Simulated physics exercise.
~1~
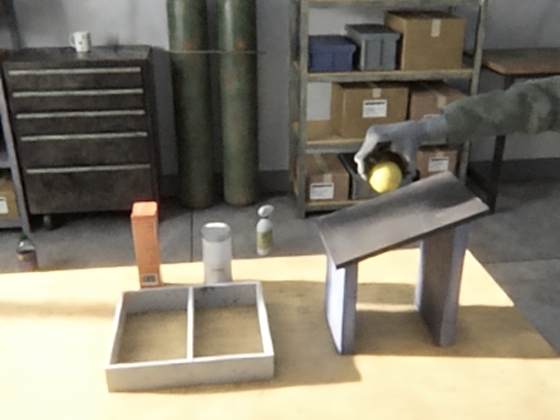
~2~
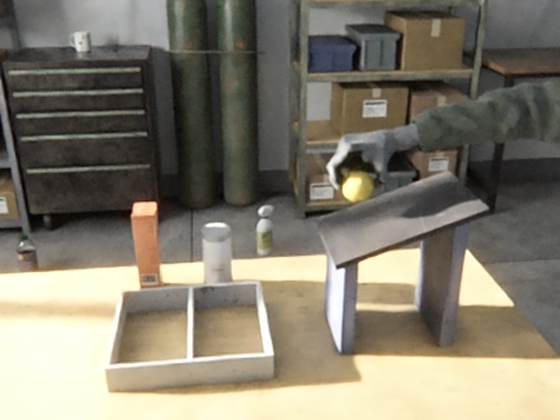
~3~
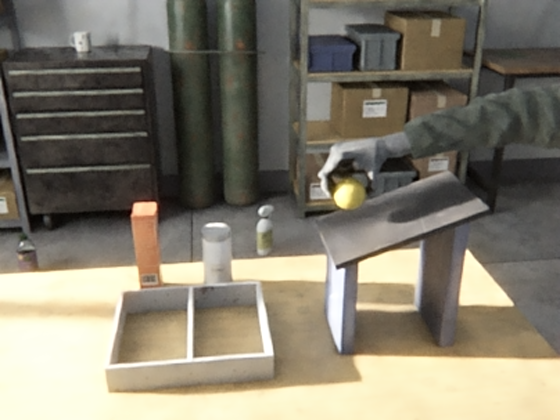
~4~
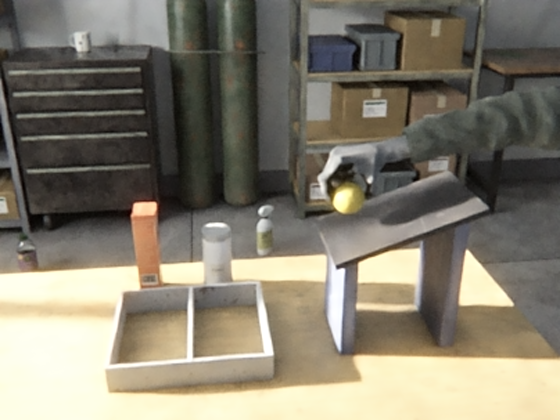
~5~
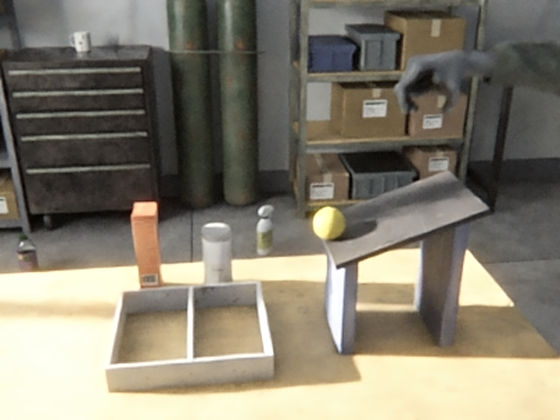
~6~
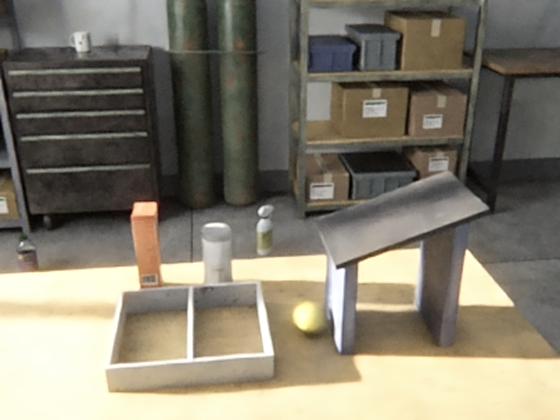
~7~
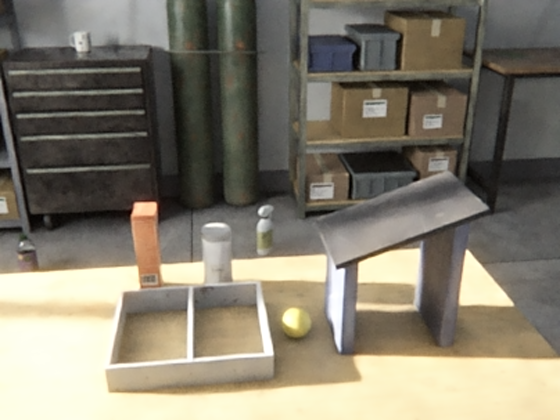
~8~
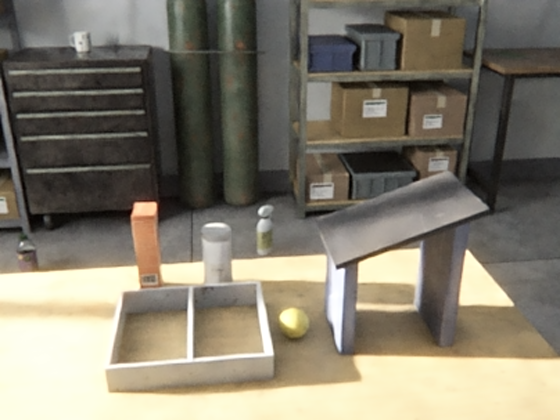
A yellow lemon is lowered by a gloved hand onto the lower end of a dark slanted board and released, then drops off the edge to the tabletop, moves slightly left and rests between the board and the two-bay tray, outside both bays.
